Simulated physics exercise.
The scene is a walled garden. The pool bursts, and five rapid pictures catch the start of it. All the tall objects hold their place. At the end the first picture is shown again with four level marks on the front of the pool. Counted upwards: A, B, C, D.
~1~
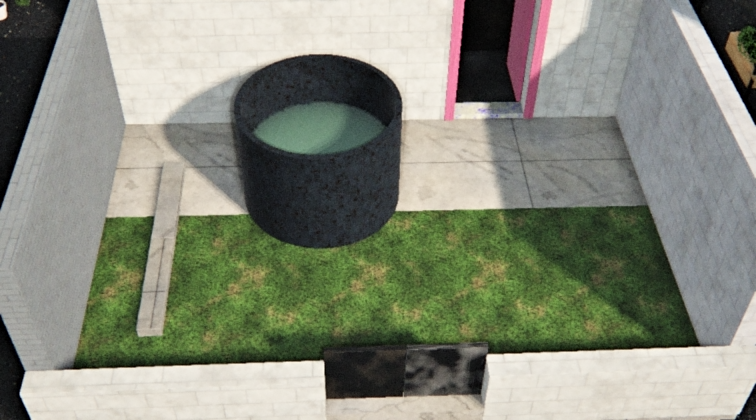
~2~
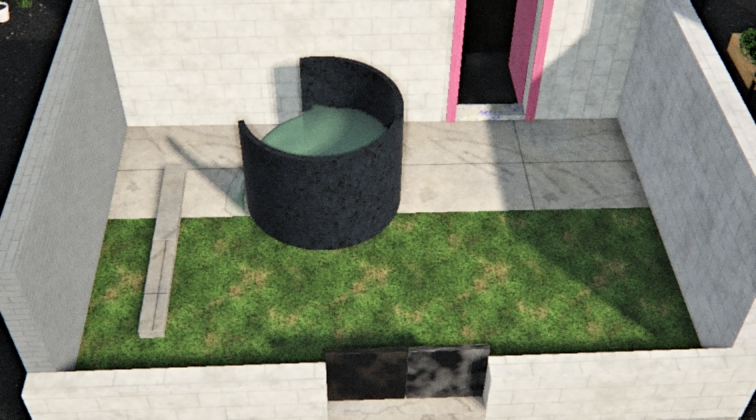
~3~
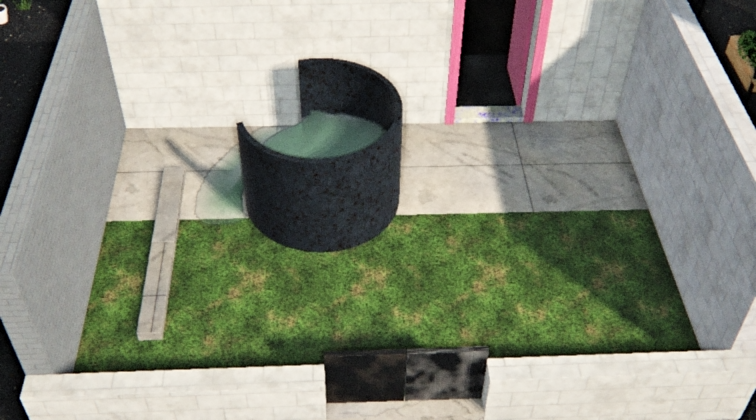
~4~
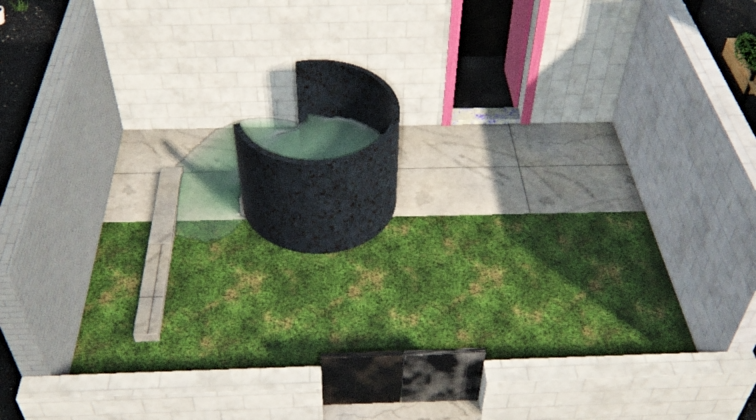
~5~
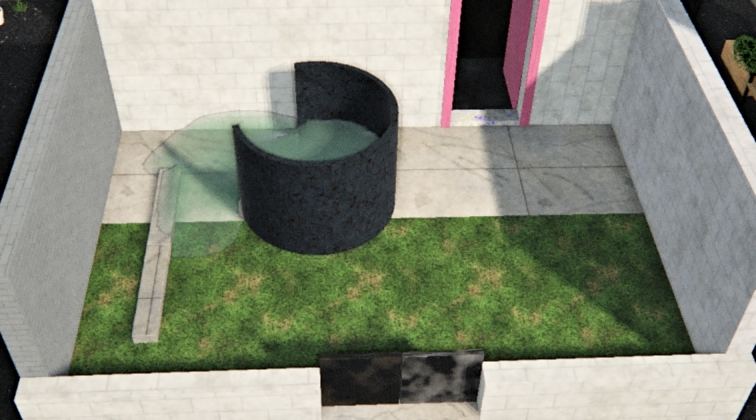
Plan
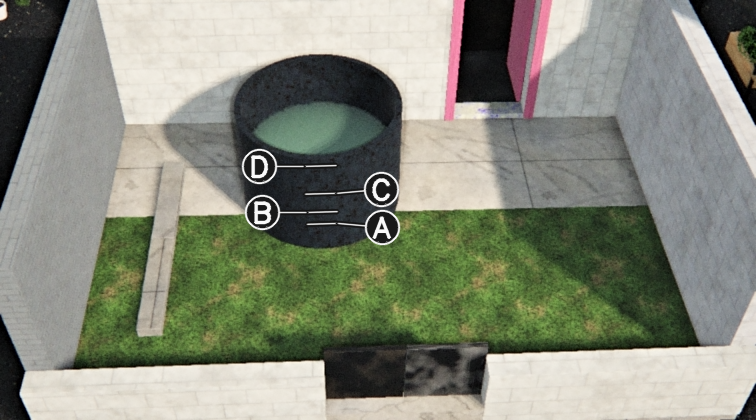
In a walled garden, a round black pool opens and greenish water spreads left.
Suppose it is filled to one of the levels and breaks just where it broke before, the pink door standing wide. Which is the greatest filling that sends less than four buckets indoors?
C is the one.
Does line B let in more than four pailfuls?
No, not at all.
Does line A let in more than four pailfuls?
No, that is safe.
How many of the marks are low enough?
Three of them.
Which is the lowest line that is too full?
That would be D.
In white, A at (322, 223); B at (321, 212); C at (321, 193); D at (319, 165); from the bottom up A, B, C, D.
If A is chosen, nothing gets over.
If B is chosen, nothing gets over.
If C is chosen, a bucket or two gets in.
If D is chosen, about 9 bucketfuls get in.
